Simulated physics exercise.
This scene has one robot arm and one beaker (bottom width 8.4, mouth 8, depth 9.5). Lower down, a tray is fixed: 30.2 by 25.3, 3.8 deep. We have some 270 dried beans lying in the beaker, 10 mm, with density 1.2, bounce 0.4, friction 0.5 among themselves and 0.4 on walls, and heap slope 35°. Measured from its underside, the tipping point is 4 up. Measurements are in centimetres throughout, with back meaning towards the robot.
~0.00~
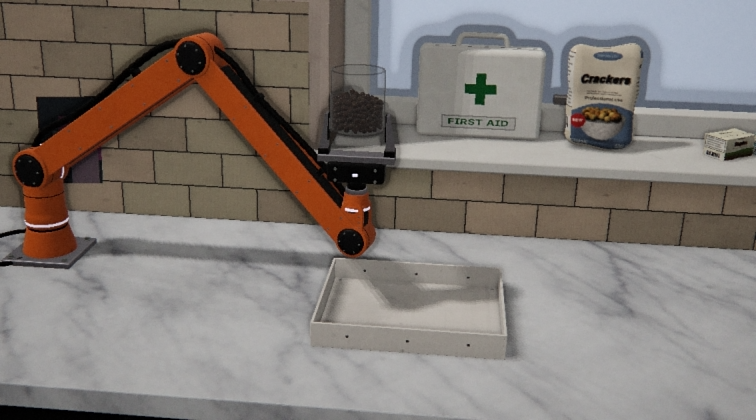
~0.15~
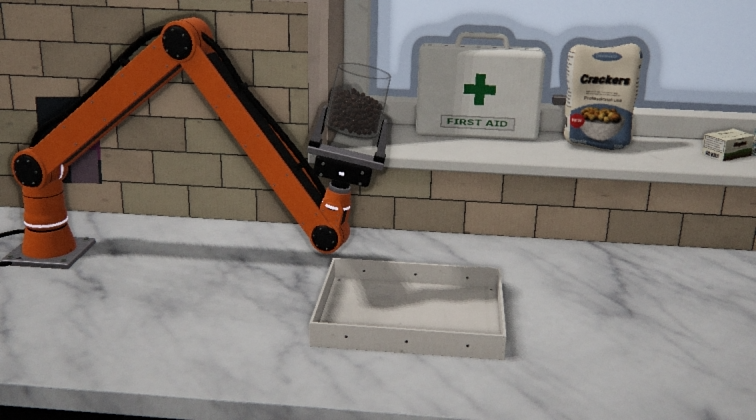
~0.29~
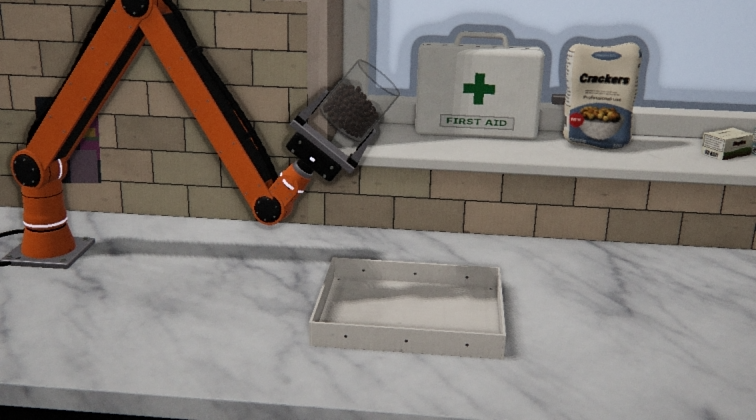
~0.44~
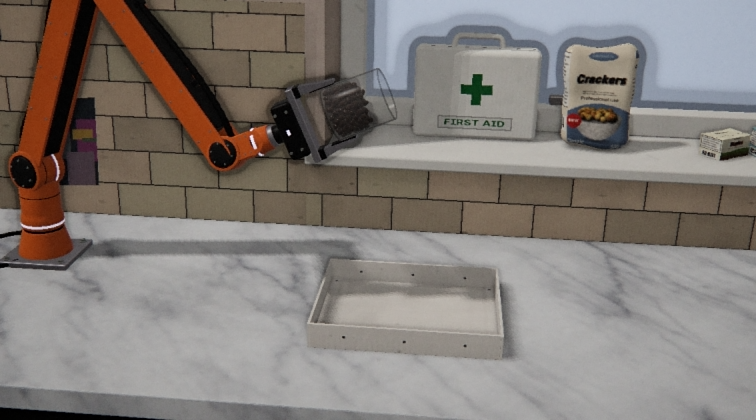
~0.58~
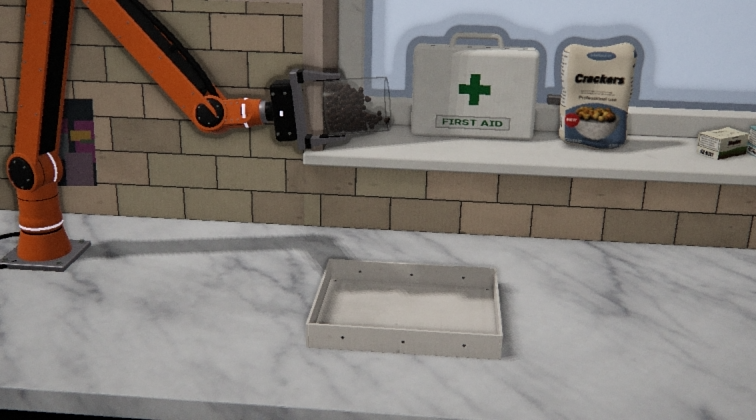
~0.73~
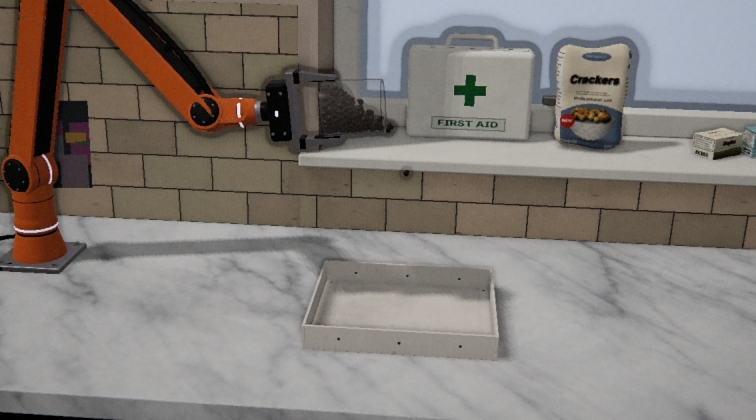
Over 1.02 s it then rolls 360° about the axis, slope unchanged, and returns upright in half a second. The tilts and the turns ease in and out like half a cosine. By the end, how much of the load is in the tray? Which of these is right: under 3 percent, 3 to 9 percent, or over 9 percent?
The right one is over 9 percent.
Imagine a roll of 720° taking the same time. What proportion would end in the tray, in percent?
Estimate: Near 30 %.
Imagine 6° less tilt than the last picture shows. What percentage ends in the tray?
Roughly 10 %.
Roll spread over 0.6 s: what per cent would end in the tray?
In that case around 20 percent.
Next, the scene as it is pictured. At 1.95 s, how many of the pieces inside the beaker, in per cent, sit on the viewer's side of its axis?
Something like 35 per cent, give or take.
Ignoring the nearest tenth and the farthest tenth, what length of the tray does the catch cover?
About 20 cm.
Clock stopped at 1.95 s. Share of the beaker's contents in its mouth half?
Roughly 35 %.
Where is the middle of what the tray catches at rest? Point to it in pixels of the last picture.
Centre point: Close to (432, 314).
After 1.34 s, tipped 85°, highest piece 40 above the table; 241 in the beaker, 11 in the tray, 21 in flight or on a rim.
After 1.95 s, tipped 57°, highest piece 38 above the table; 192 in the beaker, 76 in the tray, 5 in flight or on a rim.
After 2.45 s, upright, highest piece 39 above the table; 192 in the beaker, 81 in the tray.
After 3.15 s, upright, highest piece 39 above the table; 192 in the beaker, 81 in the tray.
In the end, 192 in the beaker, 81 in the tray. That is 30 % in the tray.
